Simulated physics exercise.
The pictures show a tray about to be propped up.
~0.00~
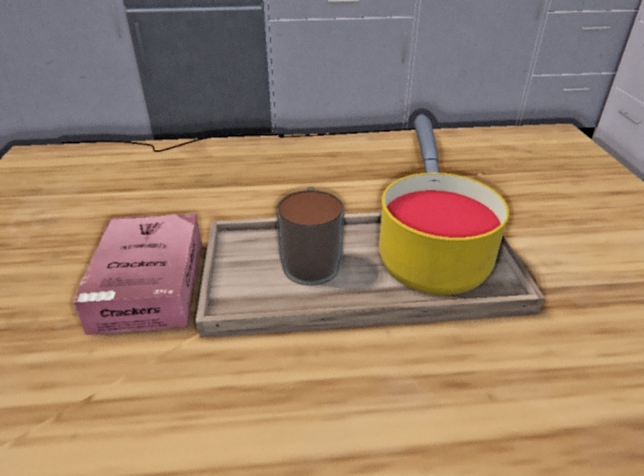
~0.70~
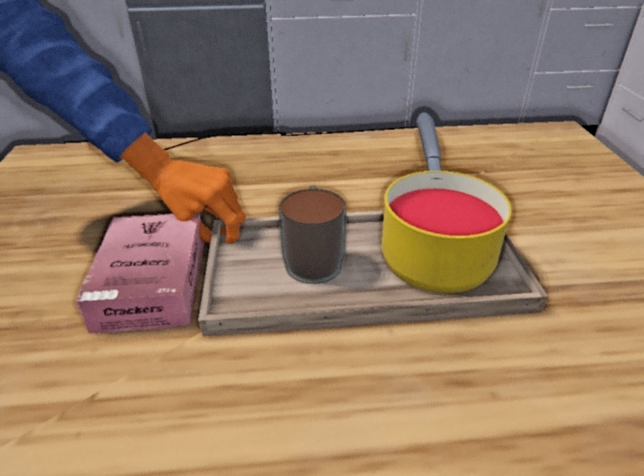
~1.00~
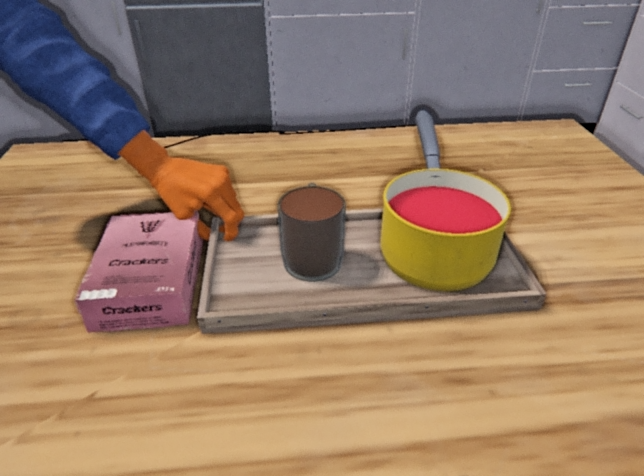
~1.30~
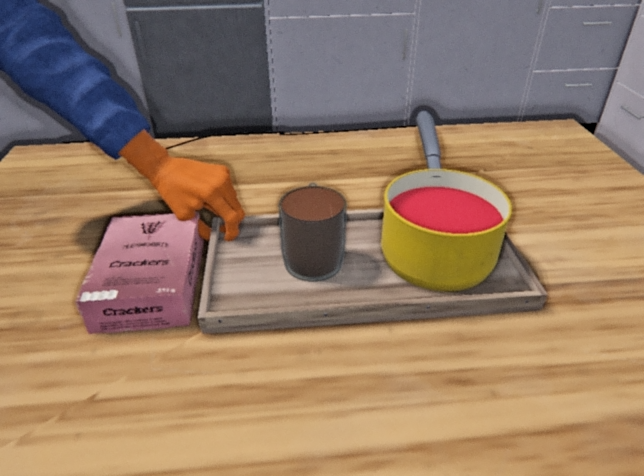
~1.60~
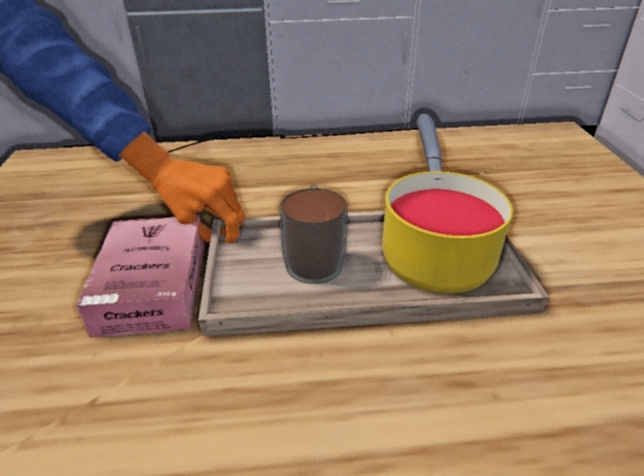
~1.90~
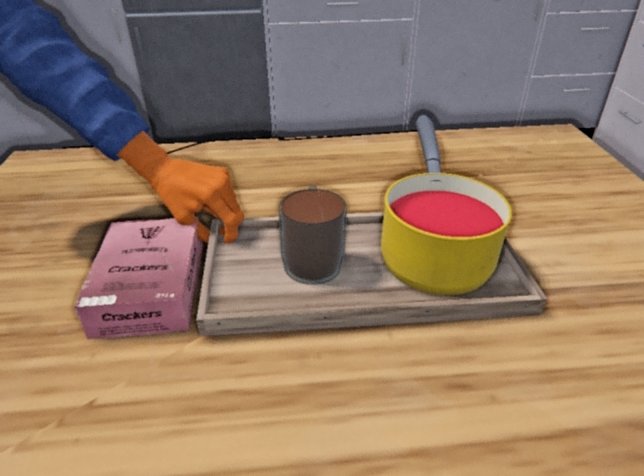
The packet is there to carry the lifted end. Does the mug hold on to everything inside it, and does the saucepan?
Outcome: Mug: Some gets out. Saucepan: All stays in.
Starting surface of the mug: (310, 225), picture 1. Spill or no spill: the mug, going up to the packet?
Then, put simply, nothing gets out.
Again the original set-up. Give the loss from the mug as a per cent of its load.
I'd say close to 4 in a hundred.
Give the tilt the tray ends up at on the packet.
It settles at an angle of roughly 8 degrees.
After 2.6 s, the tray slopes by about 5°; mug, some has gone over its rim; saucepan, nothing has left it.
After 3.4 s, the tray slopes by about 10°; mug, some has gone over its rim; saucepan, nothing has left it.
After 4.6 s, the tray slopes by about 8°, resting on the packet; mug, some has gone over its rim; saucepan, nothing has left it.
